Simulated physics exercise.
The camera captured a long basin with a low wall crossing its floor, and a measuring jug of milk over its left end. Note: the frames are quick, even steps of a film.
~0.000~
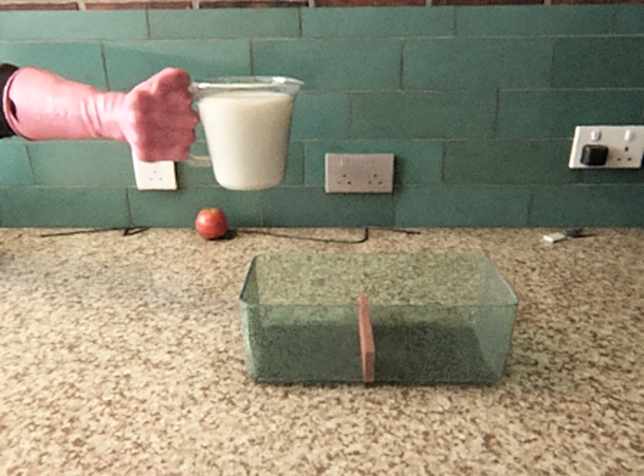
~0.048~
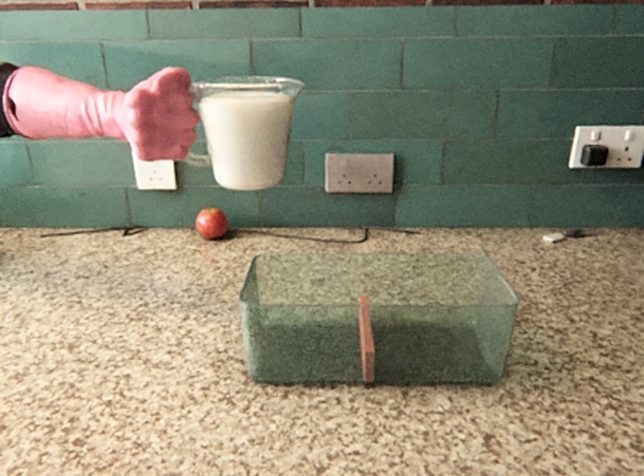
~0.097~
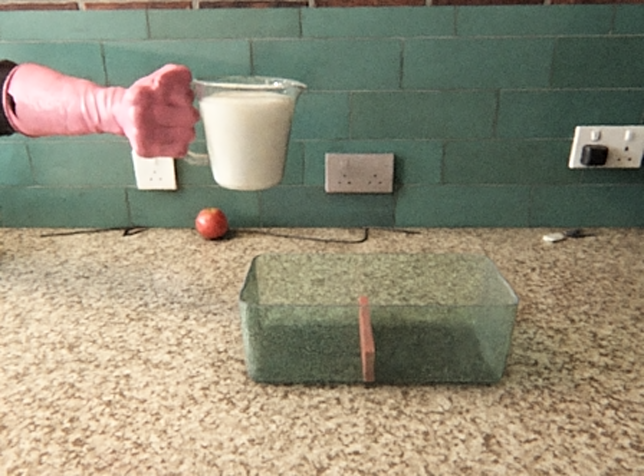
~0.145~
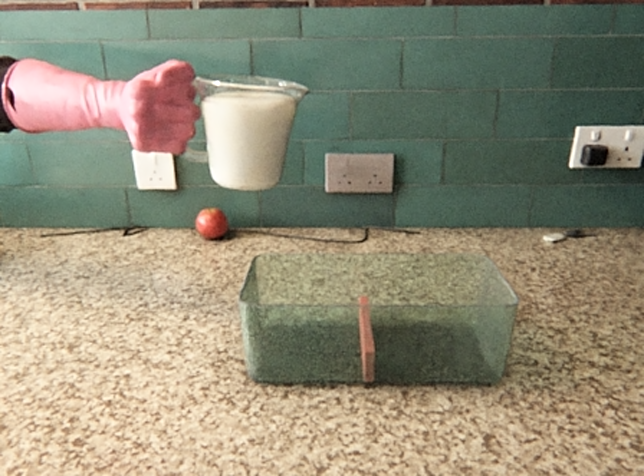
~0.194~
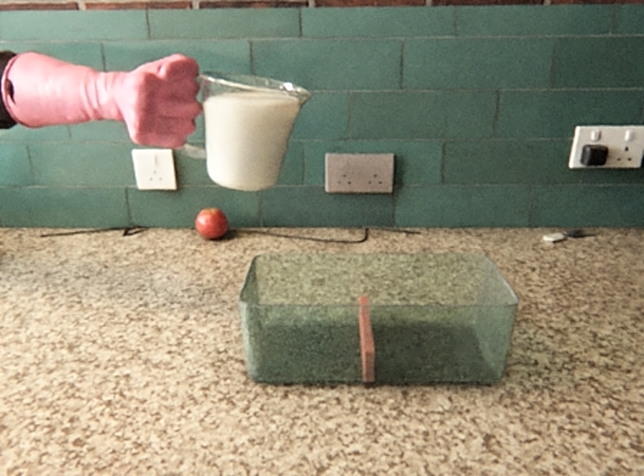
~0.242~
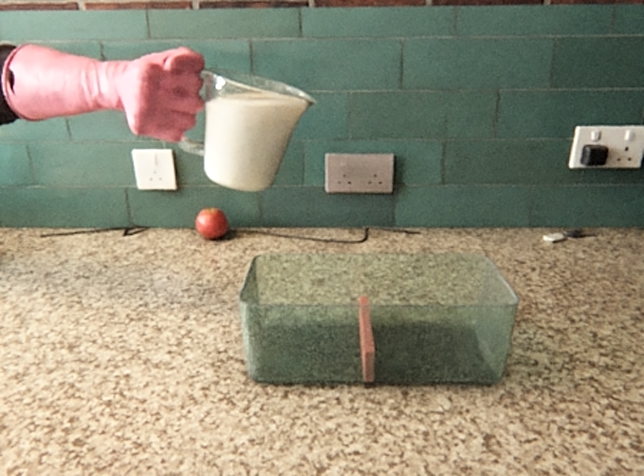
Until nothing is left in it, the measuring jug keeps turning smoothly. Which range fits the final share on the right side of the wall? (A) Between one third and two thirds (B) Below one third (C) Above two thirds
A.
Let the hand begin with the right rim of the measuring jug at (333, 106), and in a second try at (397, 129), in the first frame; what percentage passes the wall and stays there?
The first start gives some 80 %, the second some 95 %.
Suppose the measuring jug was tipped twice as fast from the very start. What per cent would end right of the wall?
I'd say roughly 25 in every hundred ends up there.
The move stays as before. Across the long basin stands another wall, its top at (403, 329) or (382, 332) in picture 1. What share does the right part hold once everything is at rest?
In order, near 10 and 30 in a hundred.
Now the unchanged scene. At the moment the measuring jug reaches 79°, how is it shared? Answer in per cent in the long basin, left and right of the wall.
About 0 % left and about 5 % right.
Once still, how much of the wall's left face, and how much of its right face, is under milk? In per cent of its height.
30 per cent left, 30 per cent right.
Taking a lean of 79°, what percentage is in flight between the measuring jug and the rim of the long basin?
30 per cent.
A moment on, the measuring jug is tipped on its side and 64 per cent is still to pour, 1 is left of the wall and 7 right of it.
Next, the measuring jug is tipped right over and 7 per cent is still to pour, 27 is left of the wall and 48 right of it.
Then the measuring jug is tipped right over and 0 per cent is still to pour, 47 is left of the wall and 50 right of it.
Later the measuring jug is tipped right over and 0 per cent is still to pour, 46 is left of the wall and 51 right of it.
Finally, 46 per cent lies left of the wall, 51 right of it and 3 outside.
